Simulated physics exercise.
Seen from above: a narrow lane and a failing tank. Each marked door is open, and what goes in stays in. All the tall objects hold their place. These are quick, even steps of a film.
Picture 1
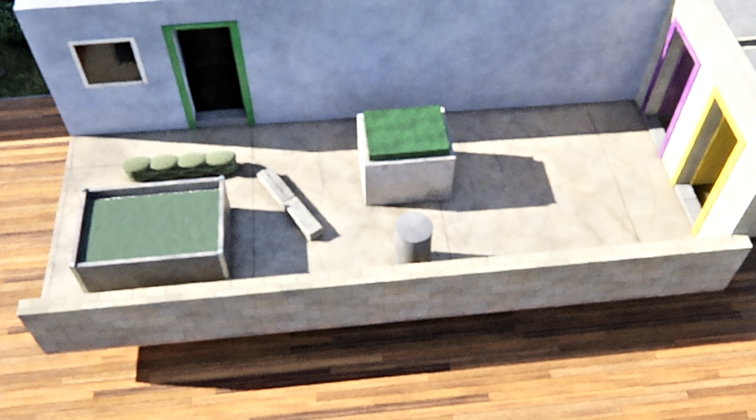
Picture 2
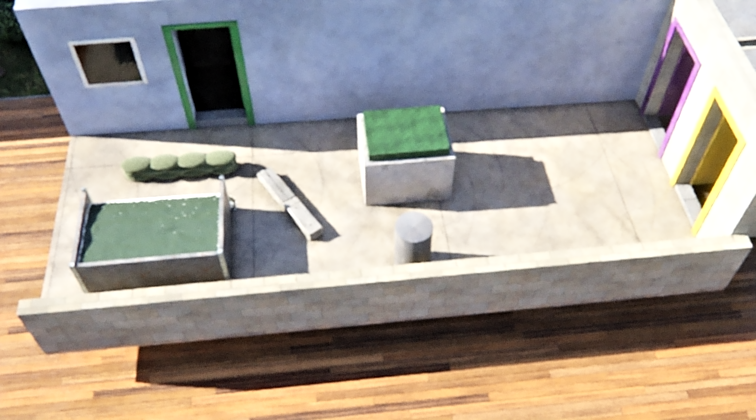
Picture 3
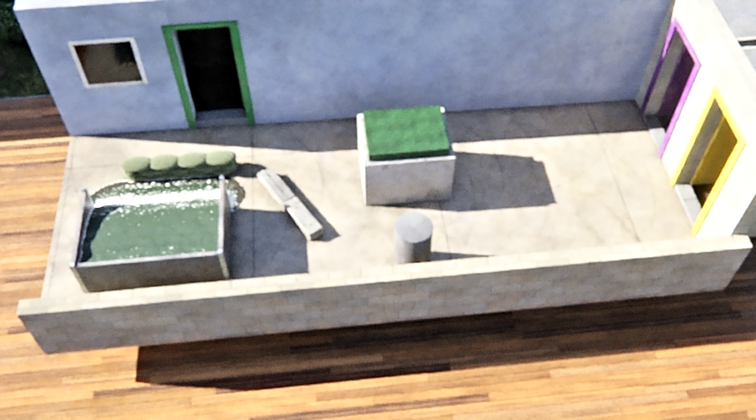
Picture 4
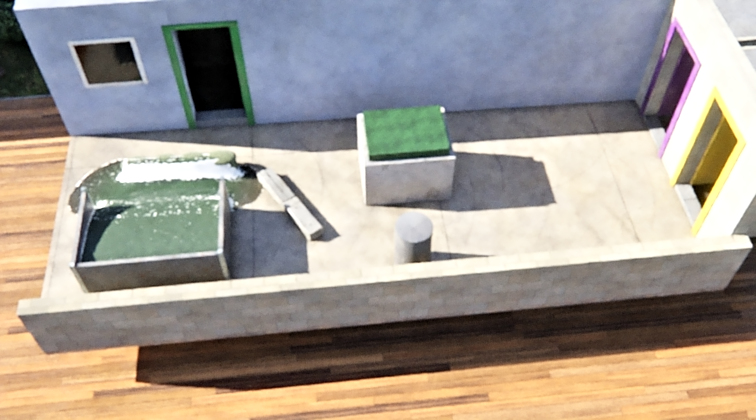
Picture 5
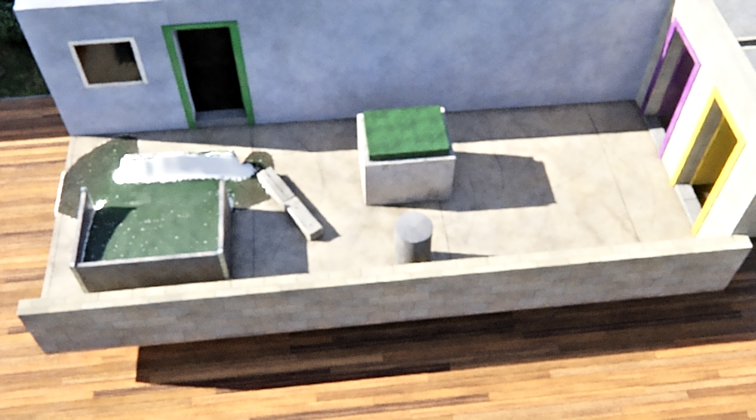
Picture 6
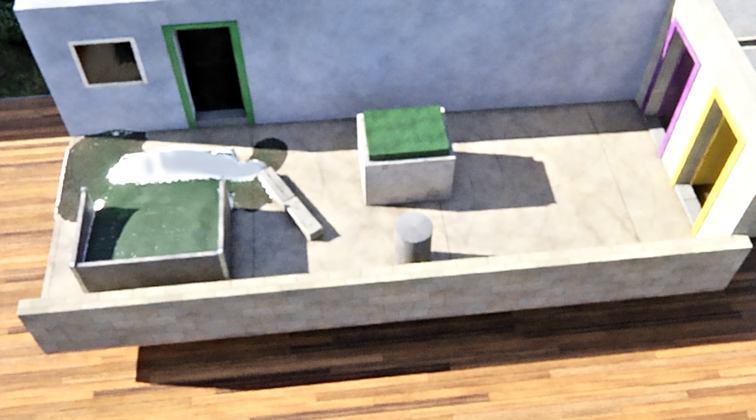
A long blue-grey wall with a small window and a green-trimmed doorway backs a pale paved lane, seen from above, with wooden planks in front and purple and yellow doorways at right. A low tank of dark green water sits at left near rounded bushes and a bench, with a green-topped block and grey cylinder beyond. Water pours from the tank's far side, foams white over the bushes and spreads towards the wall, while the camera stays still.
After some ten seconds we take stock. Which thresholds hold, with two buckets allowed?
The green door admits no more than that; the yellow door admits no more than that; the purple door lets in a lot.
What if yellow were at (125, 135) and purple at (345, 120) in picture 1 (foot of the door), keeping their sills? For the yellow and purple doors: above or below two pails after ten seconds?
My reading: The yellow door goes over, the purple door goes over.
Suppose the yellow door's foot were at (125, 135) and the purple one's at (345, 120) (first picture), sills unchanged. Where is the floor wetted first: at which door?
First comes the yellow door.
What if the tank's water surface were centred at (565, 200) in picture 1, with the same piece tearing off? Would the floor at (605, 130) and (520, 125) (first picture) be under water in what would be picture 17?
As listed: Flooded, under water.
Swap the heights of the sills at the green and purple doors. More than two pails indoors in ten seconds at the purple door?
Then: The purple one stays under.
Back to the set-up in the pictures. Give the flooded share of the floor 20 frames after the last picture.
Some 50 per cent.
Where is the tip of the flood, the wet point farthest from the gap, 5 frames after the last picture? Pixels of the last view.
At about (347, 121).
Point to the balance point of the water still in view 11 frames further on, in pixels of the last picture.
I would point to (205, 205).
A moment on, water covers 25 % of the floor; the green door wet at the sill, nothing in, the yellow door not reached, the purple door not reached.
Next, water covers 35 % of the floor; the green door wet at the sill, nothing in, the yellow door not reached, the purple door not reached.
Then, water covers 50 % of the floor; the green door wet at the sill, nothing in, the yellow door not reached, the purple door not reached.
Later, water covers 70 % of the floor; the green door wet at the sill, nothing in, the yellow door wet at the sill, nothing in, the purple door over two buckets in.
In the end, water covers 80 % of the floor; the green door wet at the sill, nothing in, the yellow door wet at the sill, nothing in, the purple door over two buckets in.
